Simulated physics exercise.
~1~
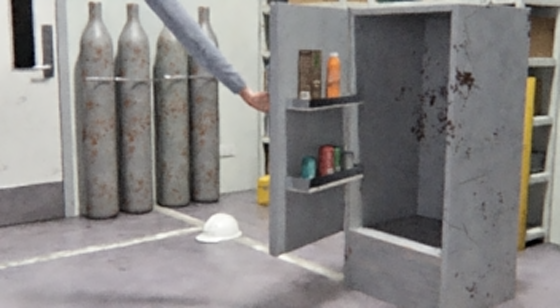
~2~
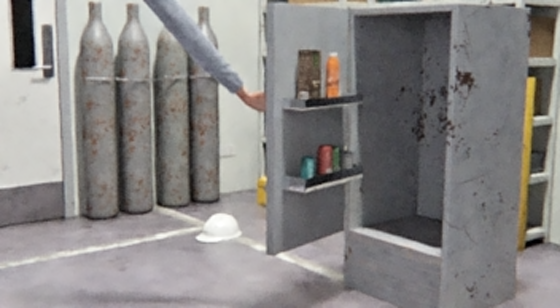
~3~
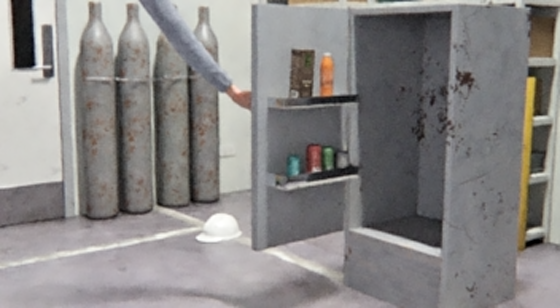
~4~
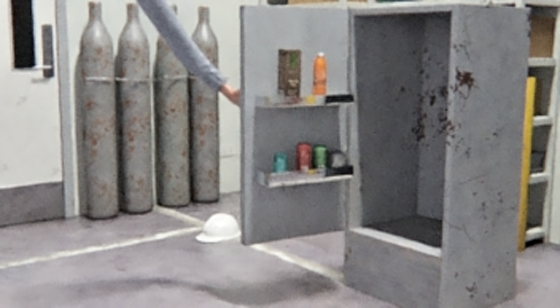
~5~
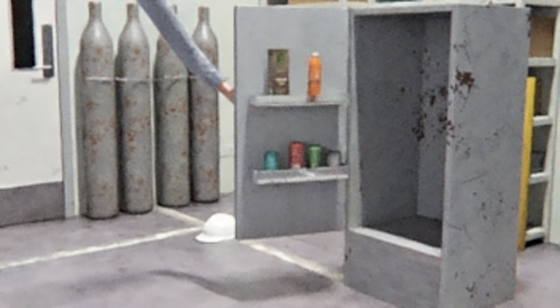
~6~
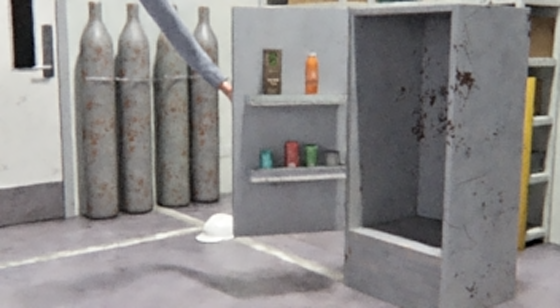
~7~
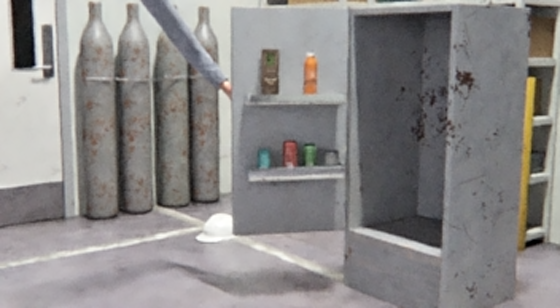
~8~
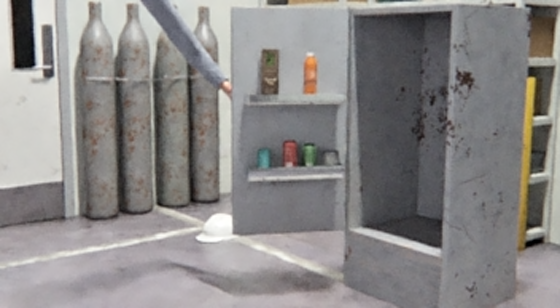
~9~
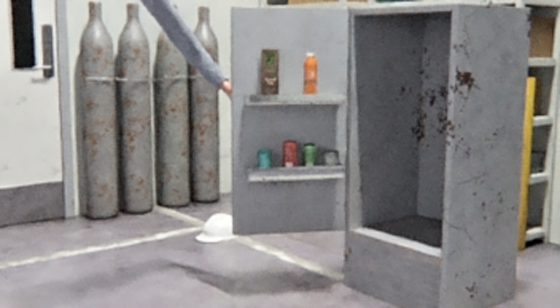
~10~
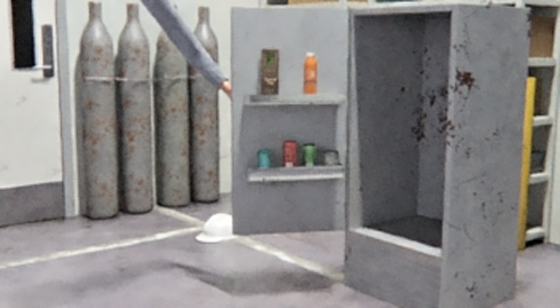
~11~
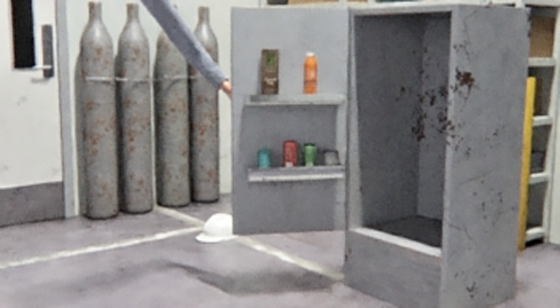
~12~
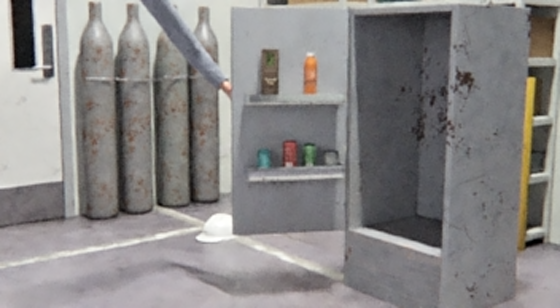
A cabinet door swings wider under a hand, then stops with its containers still upright.
